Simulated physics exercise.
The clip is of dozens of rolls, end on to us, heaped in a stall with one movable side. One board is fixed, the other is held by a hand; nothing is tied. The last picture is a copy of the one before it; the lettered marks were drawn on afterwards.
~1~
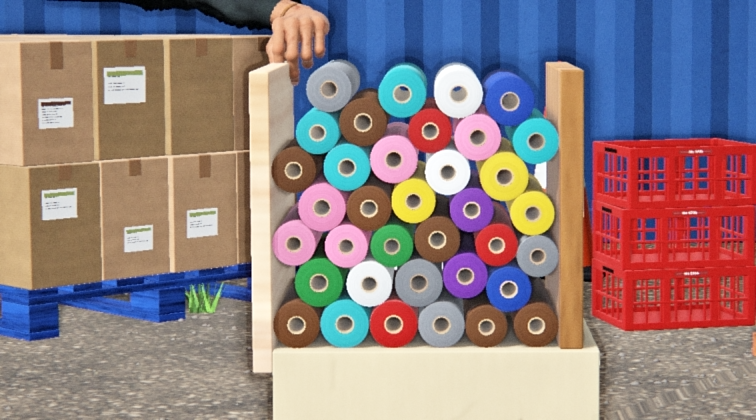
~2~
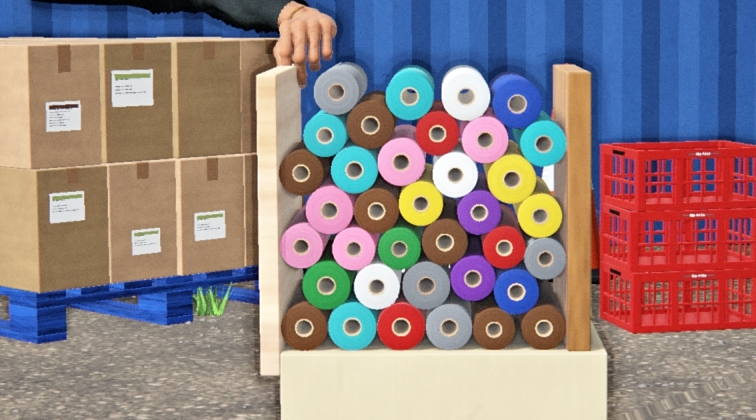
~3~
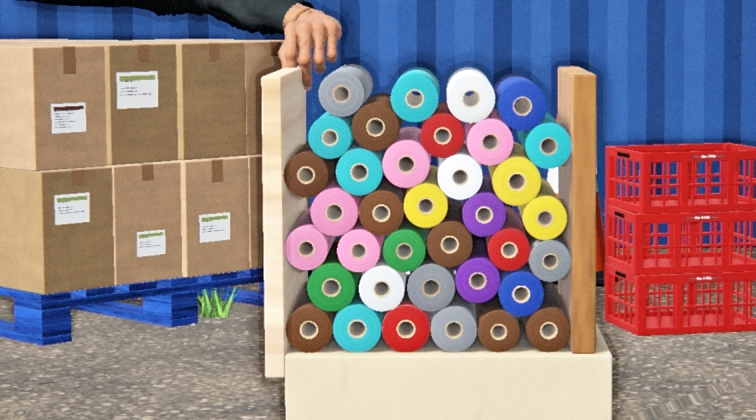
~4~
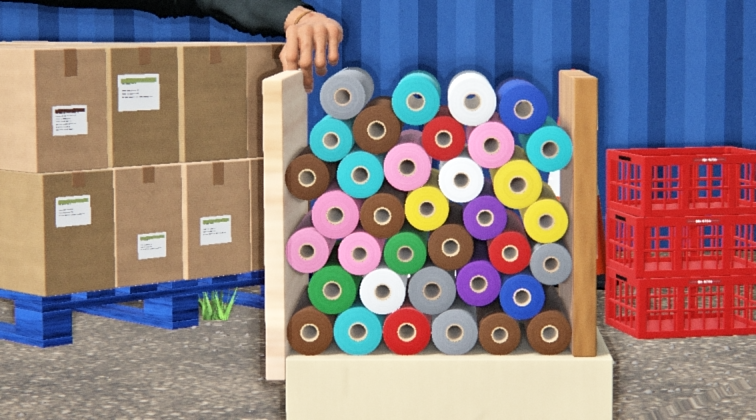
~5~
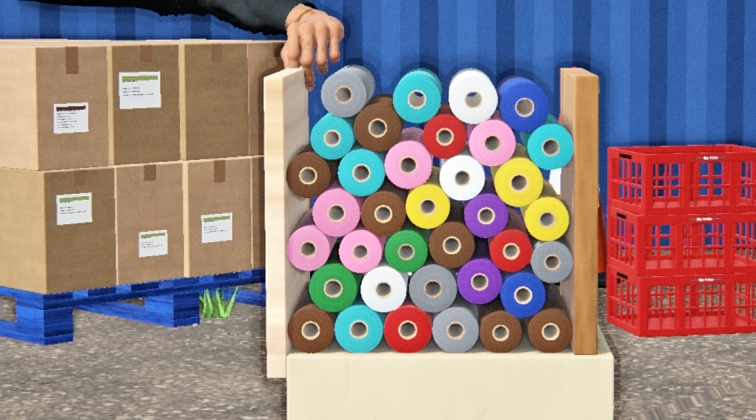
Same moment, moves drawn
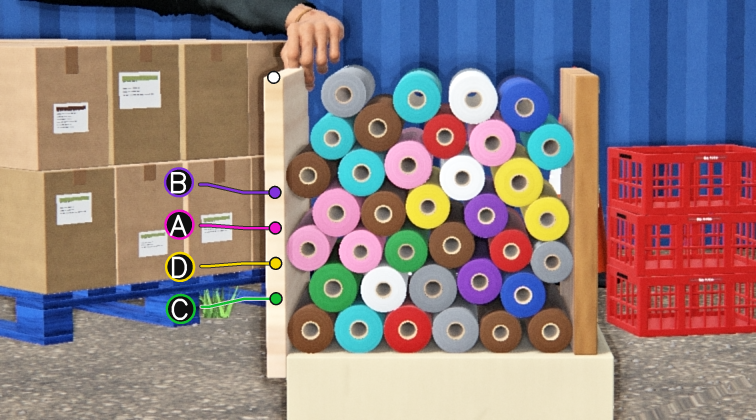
Dozens of coloured rolls, among them brown, turquoise, pink, yellow, purple, red and green, lie heaped end-on in a wooden stall, seen straight on outdoors against a blue ribbed wall. Cardboard boxes sit on a blue pallet at left, red crates stand at right, and a hand rests atop the pale left side board. The whole view shifts slightly, while the heap, boards and hand stay essentially still.
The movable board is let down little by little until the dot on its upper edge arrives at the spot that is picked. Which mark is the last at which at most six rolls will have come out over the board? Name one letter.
Stop at D.
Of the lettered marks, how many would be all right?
The number is three.
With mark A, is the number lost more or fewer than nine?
It loses fewer than nine.
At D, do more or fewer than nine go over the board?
It loses fewer than nine.
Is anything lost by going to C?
Yes.
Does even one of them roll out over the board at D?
Yes, at D.
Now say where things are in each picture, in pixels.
A red roll (496, 245); a purple roll (472, 210); a turquoise roll (347, 167), in the first picture.
A turquoise roll (354, 170); a turquoise roll (325, 135), in the second picture.
A turquoise roll (415, 98); side board (287, 211), in the third picture.
A brown roll (310, 332); a brown roll (550, 333), in the fourth picture.
A purple roll (479, 281); a red roll (511, 251); a purple roll (486, 216), in the fifth picture.
On the marked copy, A at (275, 228); B at (275, 193); C at (276, 299); D at (276, 263); the white dot at (274, 78).
Following D. Soon after the start, top of the board (285, 157).
Later, top of the board (286, 248).
In the end, top of the board (287, 262), four out over the board.
As for the rest, A three out over the board; B none out over the board; C more than six out over the board.
